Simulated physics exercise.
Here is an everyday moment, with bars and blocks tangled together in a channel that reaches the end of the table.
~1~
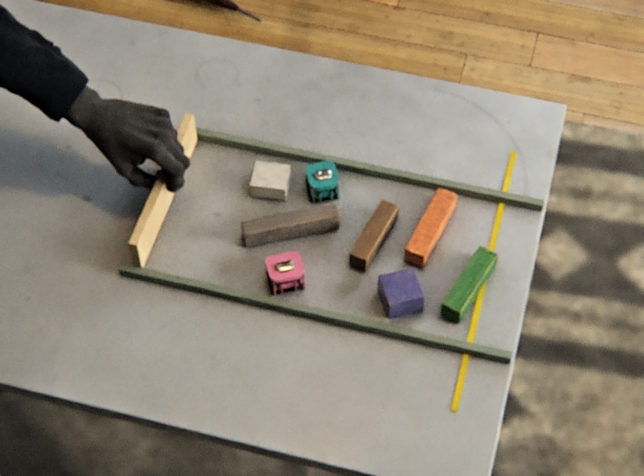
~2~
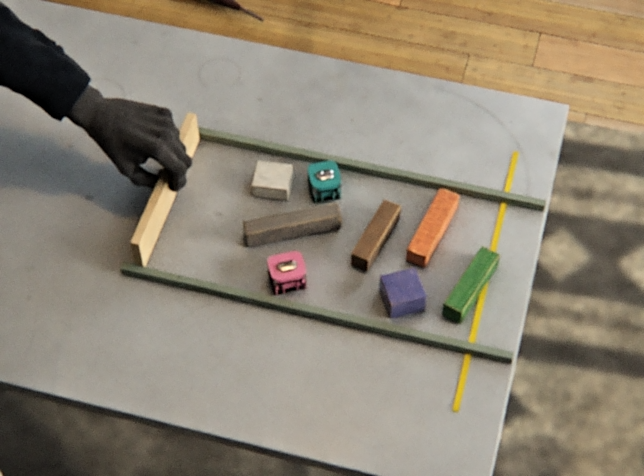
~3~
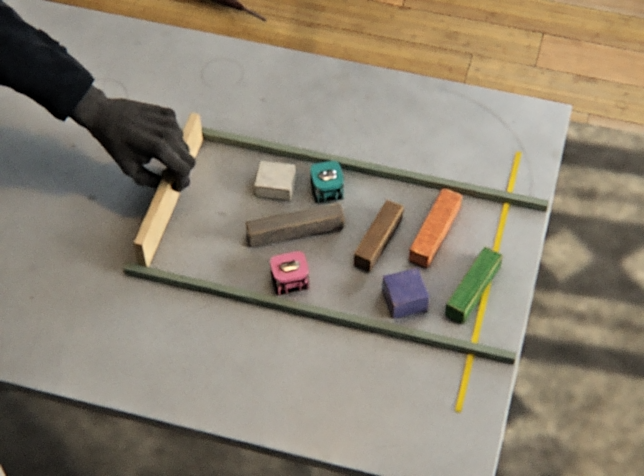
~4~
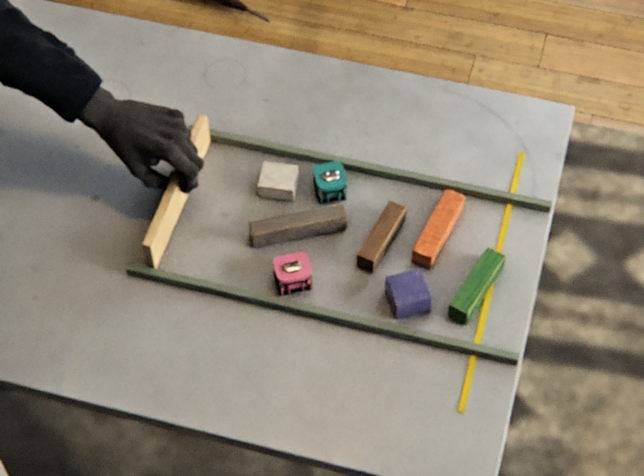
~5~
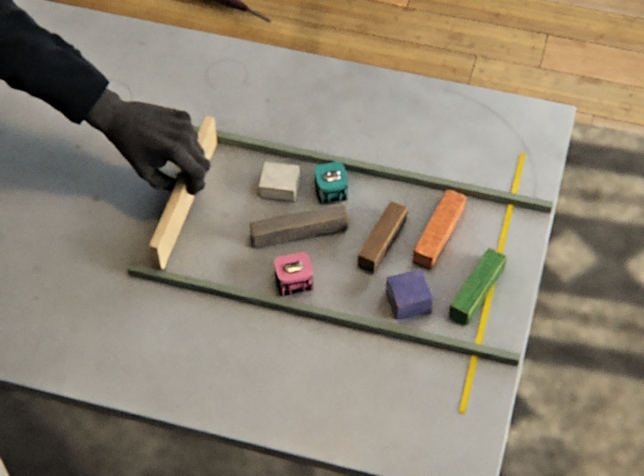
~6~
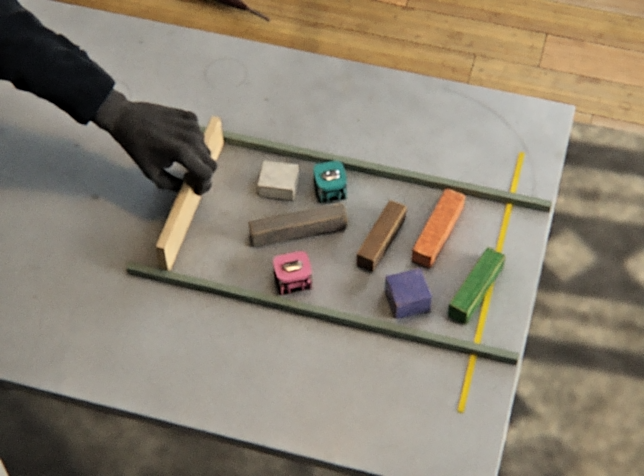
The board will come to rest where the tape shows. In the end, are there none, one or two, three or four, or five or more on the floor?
The count that comes down will most likely be three, maybe four.
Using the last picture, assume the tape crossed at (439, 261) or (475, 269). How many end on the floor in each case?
0 and 2 down on the floor.
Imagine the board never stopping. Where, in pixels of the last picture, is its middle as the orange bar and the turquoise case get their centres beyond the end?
The middle is at (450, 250) when it's the orange bar, and at (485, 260) when it's the turquoise case.
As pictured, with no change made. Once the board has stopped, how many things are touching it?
Count: 3.
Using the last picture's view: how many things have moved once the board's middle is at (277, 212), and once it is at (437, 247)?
By then 3, and 8.
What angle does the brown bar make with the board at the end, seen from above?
Angle: Around 35°.
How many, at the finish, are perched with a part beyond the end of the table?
I'd put it at 2.
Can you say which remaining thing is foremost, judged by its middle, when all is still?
Brown bar.
A little later, none off yet; green bar at rest near (477, 285); orange bar at rest near (439, 228); blue block at rest near (408, 293).
Next, none off yet; green bar at rest near (477, 285); orange bar shifted a little near (459, 237); blue block at rest near (408, 293).
Later still, none off yet; green bar shifted about its own width near (535, 306); orange bar shifted about its own width near (536, 258); blue block shifted well along near (487, 313).
When it is over, the number that fall off is three or four; down, turquoise case, blue block, orange bar and green bar.
